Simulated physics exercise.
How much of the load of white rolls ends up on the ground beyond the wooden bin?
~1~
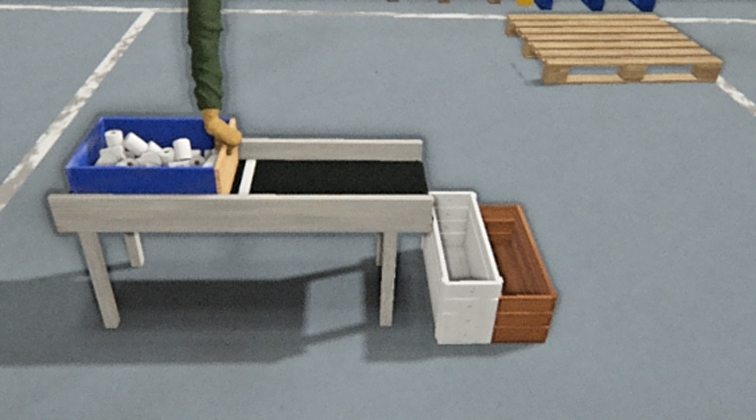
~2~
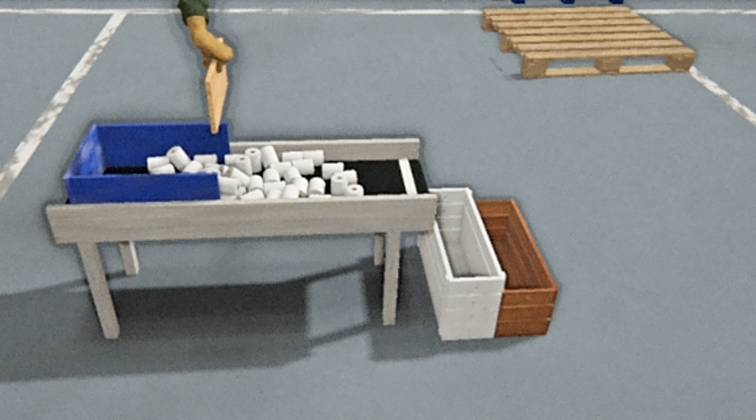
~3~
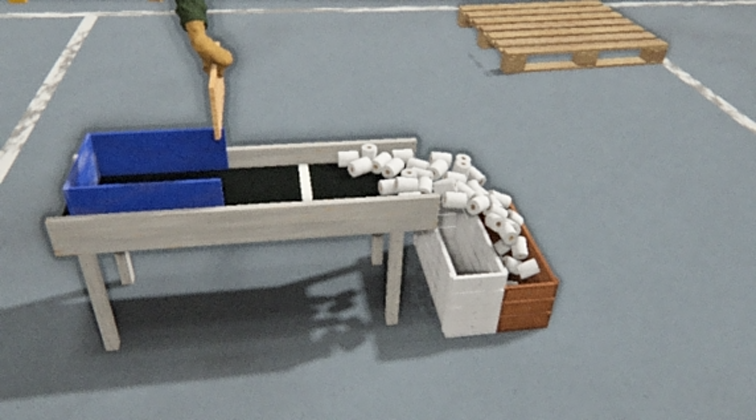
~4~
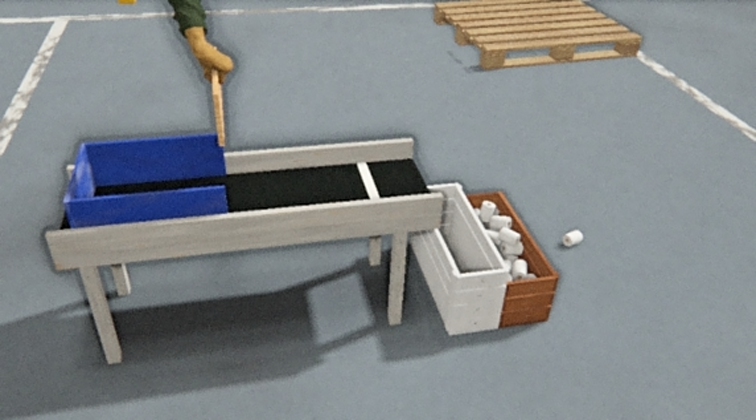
Only a very small part of it, well under a sixth. A single roll lies on the floor past the bin.
White paper rolls riding a black belt out of a blue pen, flying over a white tub into a wooden bin, one landing beyond.
